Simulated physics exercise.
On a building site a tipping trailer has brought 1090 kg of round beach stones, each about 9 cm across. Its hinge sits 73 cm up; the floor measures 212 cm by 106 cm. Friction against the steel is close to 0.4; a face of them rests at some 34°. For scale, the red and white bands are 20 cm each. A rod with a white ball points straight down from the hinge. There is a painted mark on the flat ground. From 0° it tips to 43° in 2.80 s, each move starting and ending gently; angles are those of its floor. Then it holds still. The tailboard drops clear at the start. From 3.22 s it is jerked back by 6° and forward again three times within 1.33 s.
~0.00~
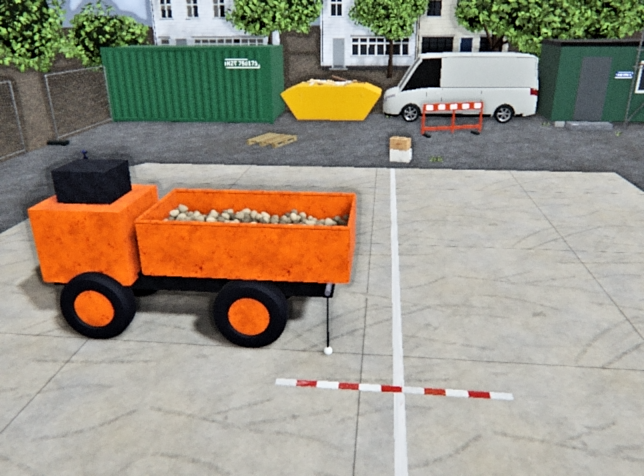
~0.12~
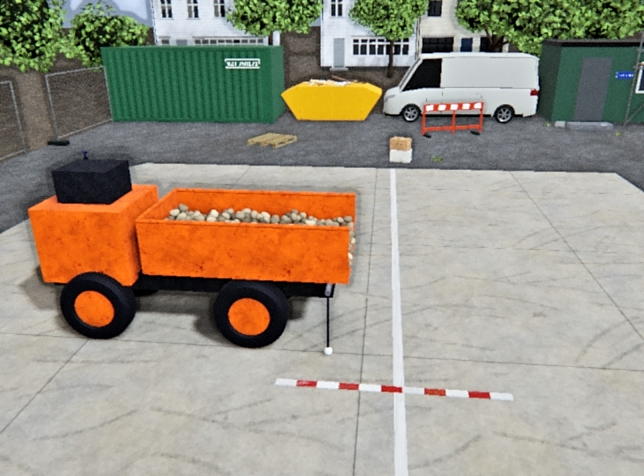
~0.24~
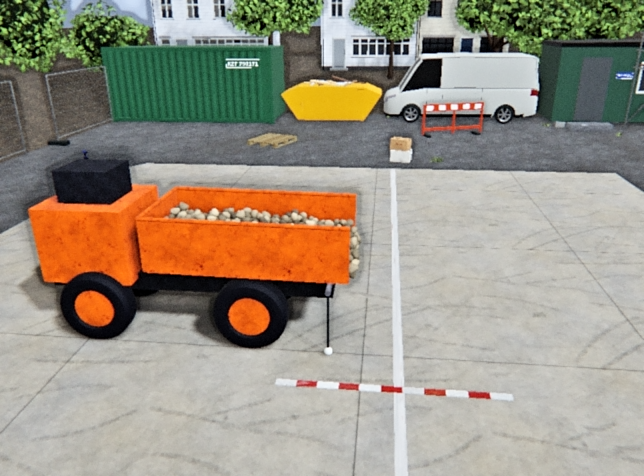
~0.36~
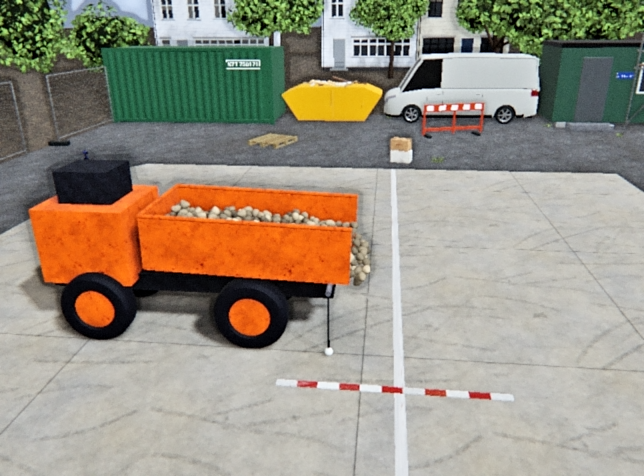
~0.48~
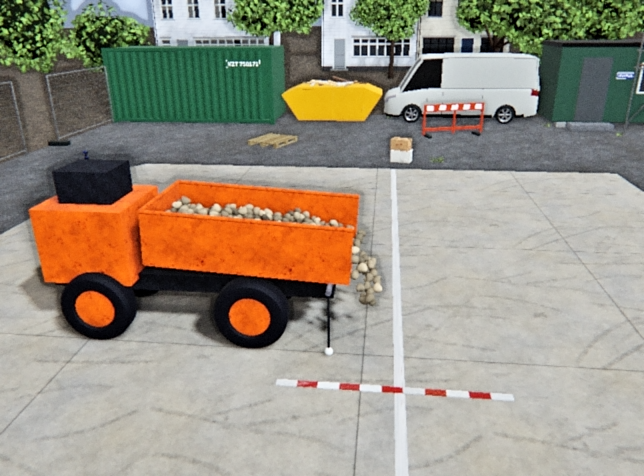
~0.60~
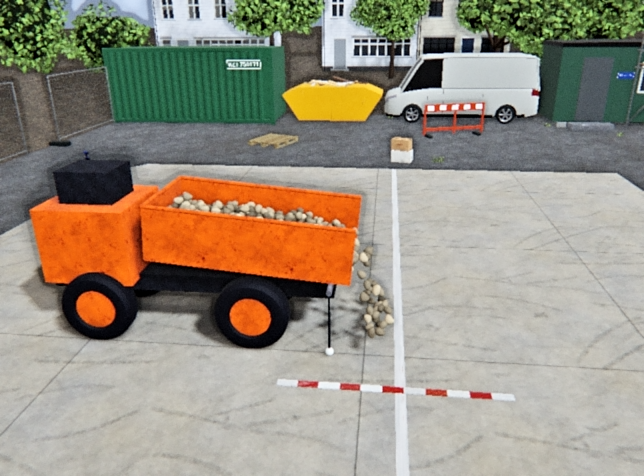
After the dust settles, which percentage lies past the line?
Some 70 per cent of it.
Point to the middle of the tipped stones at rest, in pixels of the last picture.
Around (429, 322).
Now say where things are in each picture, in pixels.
In the first frame, lip at (348, 283), floor tilted 0°, highest stones at (230, 219).
In the second frame, lip at (348, 283), floor tilted 0°, highest stones at (231, 218); the stones move at 0.1 m/s on average.
In the third frame, lip at (348, 283), floor tilted 1°, highest stones at (211, 215); 2 % has left.
In the fourth frame, lip at (349, 284), floor tilted 2°, highest stones at (206, 212); 3 % has left.
In the fifth frame, lip at (349, 284), floor tilted 3°, highest stones at (199, 208); 4 % has left.
In the sixth frame, lip at (350, 285), floor tilted 5°, highest stones at (190, 205); 4 % has left.
After 2.1 s the floor is at 36°; 56 % in the bed, 30 % short of the line, 14 % past the line; the foremost stones are at (463, 332).
After 2.9 s the floor is at 43°; 1 % in the bed, 38 % short of the line, 61 % past the line; the foremost stones are at (529, 338).
After 5.0 s the floor is at 43°; 0 % in the bed, 30 % short of the line, 70 % past the line; the foremost stones are at (564, 345).
After 7.9 s the floor is at 43°; 0 % in the bed, 30 % short of the line, 70 % past the line; the foremost stones are at (564, 345).
